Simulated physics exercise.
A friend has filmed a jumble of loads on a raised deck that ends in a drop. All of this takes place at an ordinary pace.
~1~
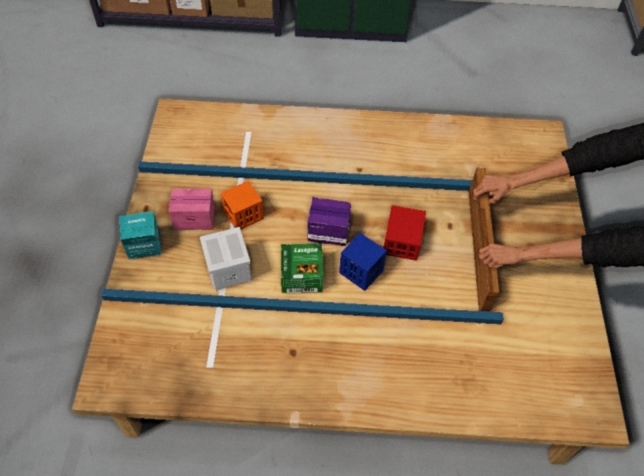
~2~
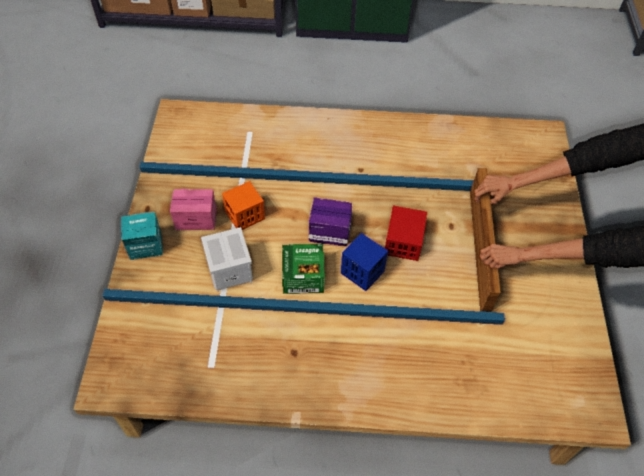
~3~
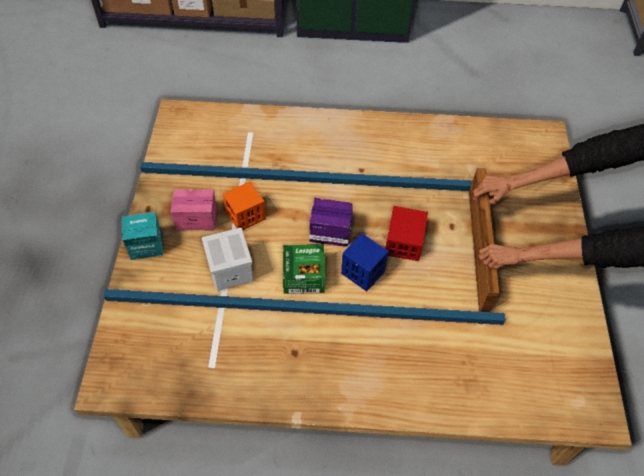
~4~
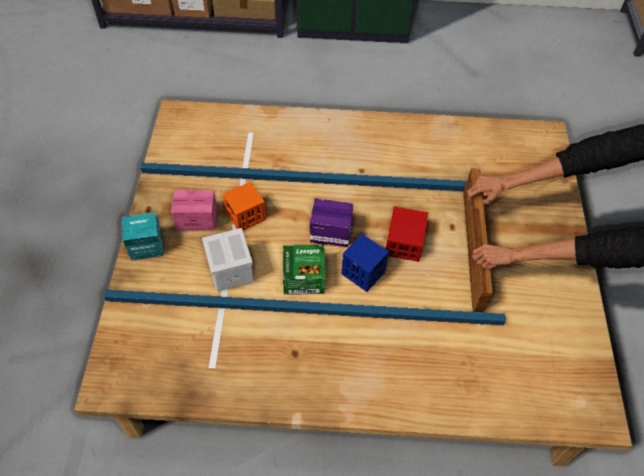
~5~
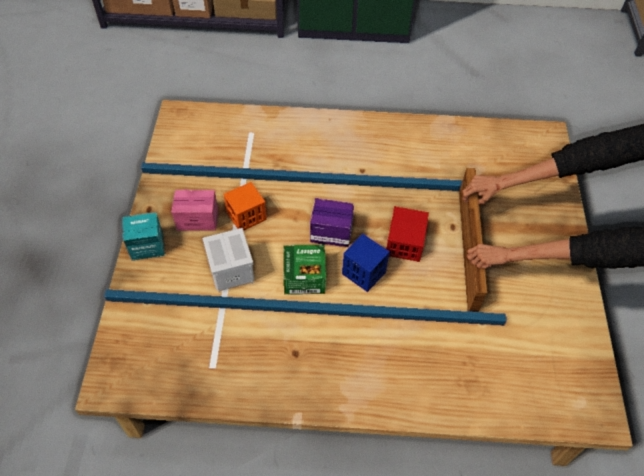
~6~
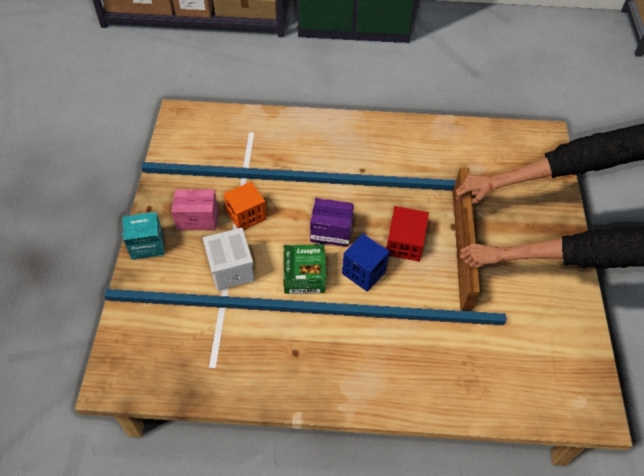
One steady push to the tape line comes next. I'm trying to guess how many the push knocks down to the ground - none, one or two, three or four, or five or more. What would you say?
Seems the ones that don't stay up number one or at most two, for sure.
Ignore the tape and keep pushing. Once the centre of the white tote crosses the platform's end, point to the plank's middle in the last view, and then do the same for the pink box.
Middle: Roughly (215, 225); roughly (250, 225).
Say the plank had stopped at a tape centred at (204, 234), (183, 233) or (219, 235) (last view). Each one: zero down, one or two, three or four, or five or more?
Result per tape, in order - three or four / three or four / one or two.
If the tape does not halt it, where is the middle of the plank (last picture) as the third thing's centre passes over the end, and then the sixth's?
At (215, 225) for the third, at (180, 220) for the sixth.
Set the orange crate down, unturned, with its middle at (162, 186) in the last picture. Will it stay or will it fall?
In that case it holds its spot.
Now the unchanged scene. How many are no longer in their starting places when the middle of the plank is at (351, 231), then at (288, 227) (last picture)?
So far 4, and 7 at the second.
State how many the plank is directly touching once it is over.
That number would be 2.
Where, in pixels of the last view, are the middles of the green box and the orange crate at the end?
The green box ends up near (172, 264), and the orange crate near (150, 196).
A little later, none off yet; turquoise box at rest near (144, 236); pink box at rest near (196, 210); white tote at rest near (230, 260).
Next, none off yet; turquoise box at rest near (144, 236); pink box shifted a little near (187, 209); white tote shifted a little near (212, 257).
When it is over, the number that fall off is one or two; down, pink box and turquoise box.
